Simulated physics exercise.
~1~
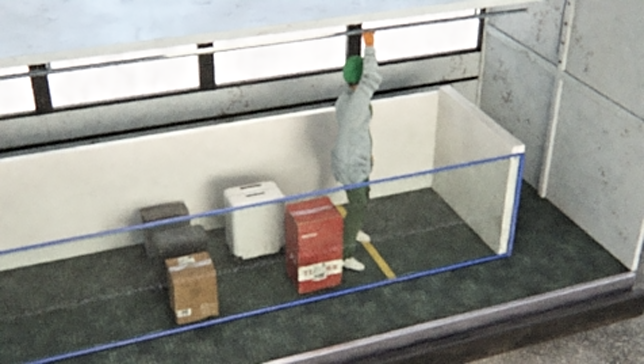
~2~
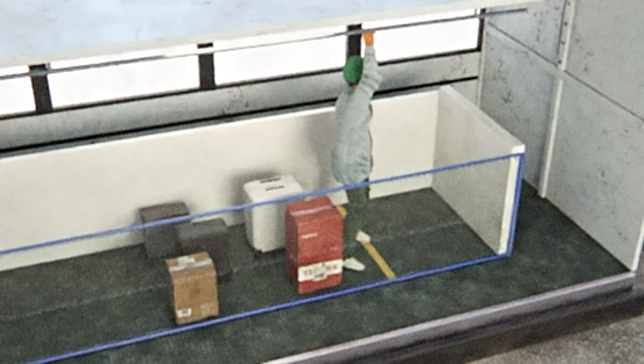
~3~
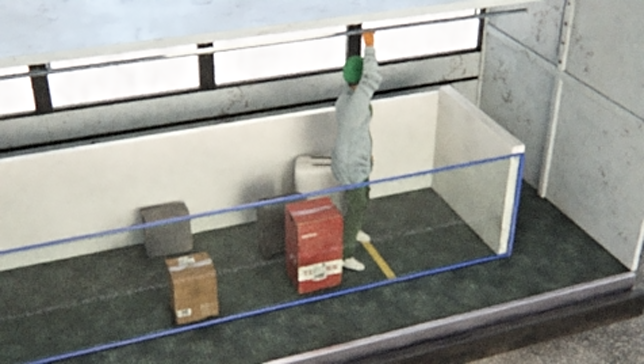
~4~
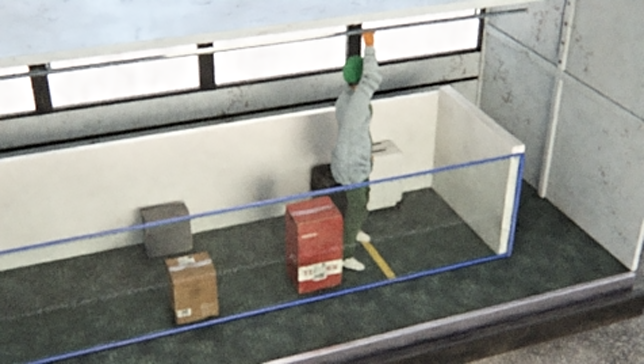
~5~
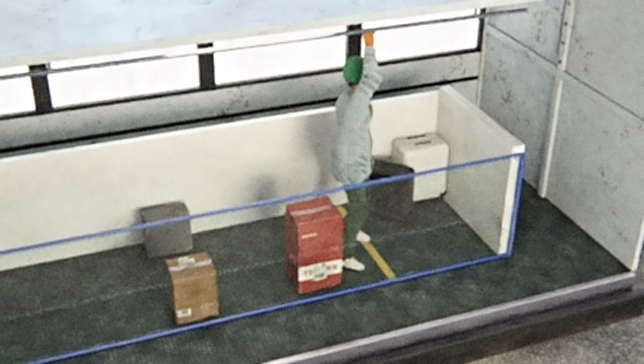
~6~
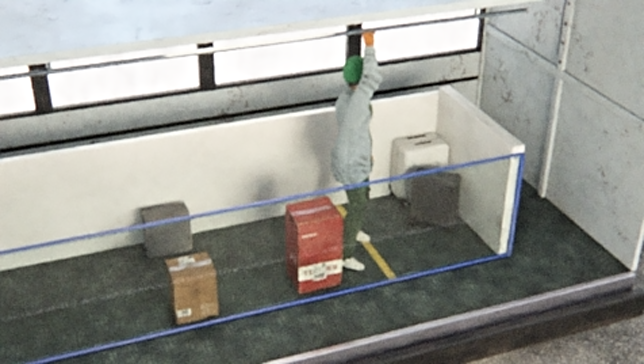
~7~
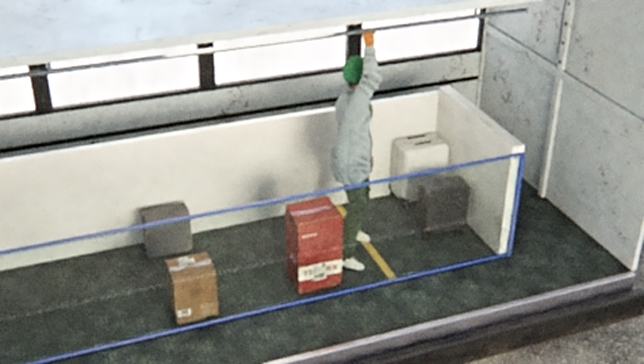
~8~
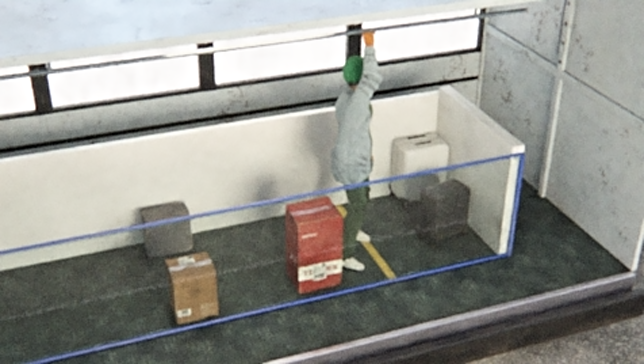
A person in a green cap held an overhead rail and stayed put while a white case and a small dark case rolled right, passing behind them and stopping beyond the yellow line, as the red, brown and grey boxes never moved.
